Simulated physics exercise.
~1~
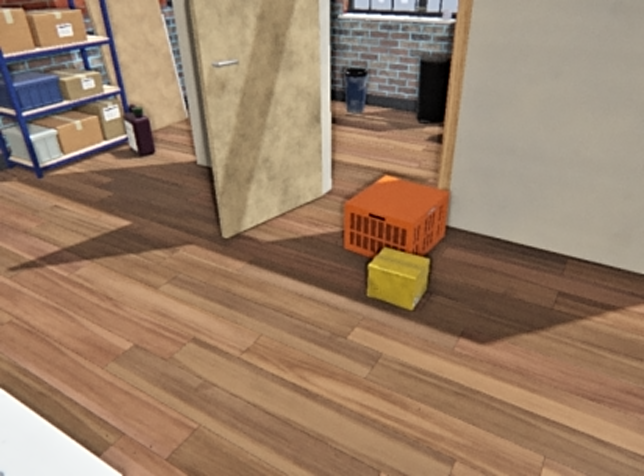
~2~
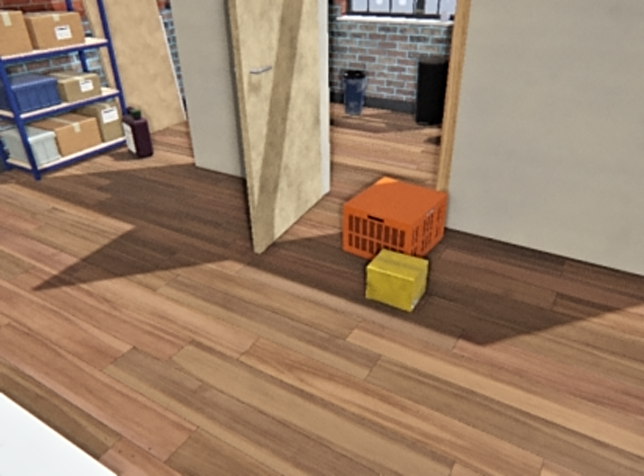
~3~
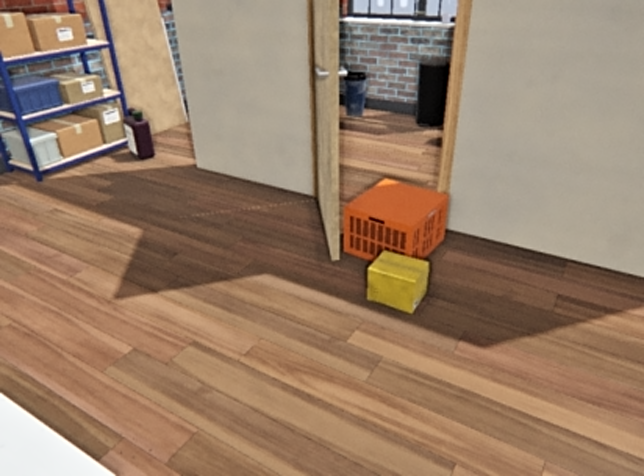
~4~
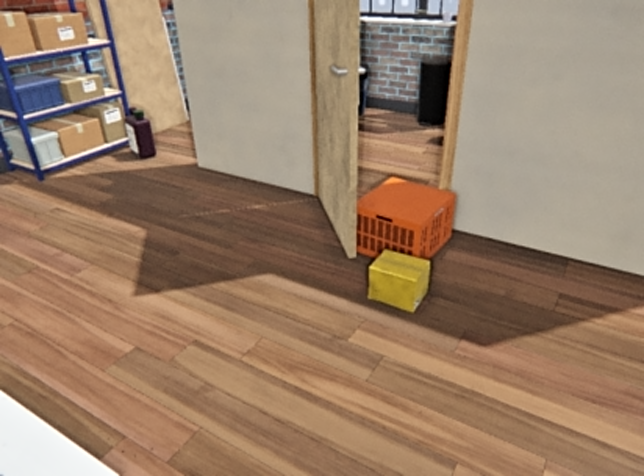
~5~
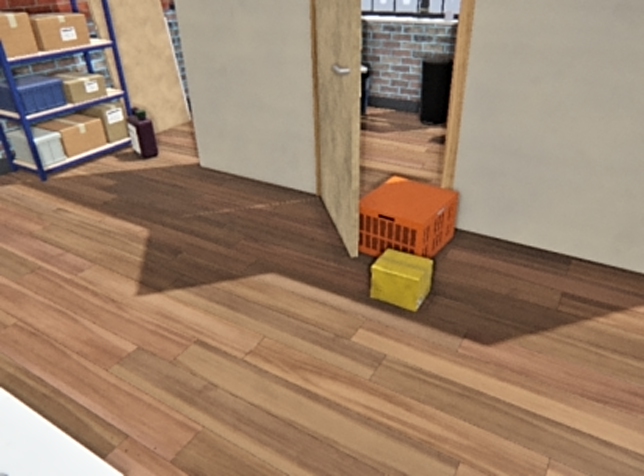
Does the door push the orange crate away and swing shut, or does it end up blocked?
It ends up blocked. The door nudges the orange crate slightly and then rests against it, still partly open.
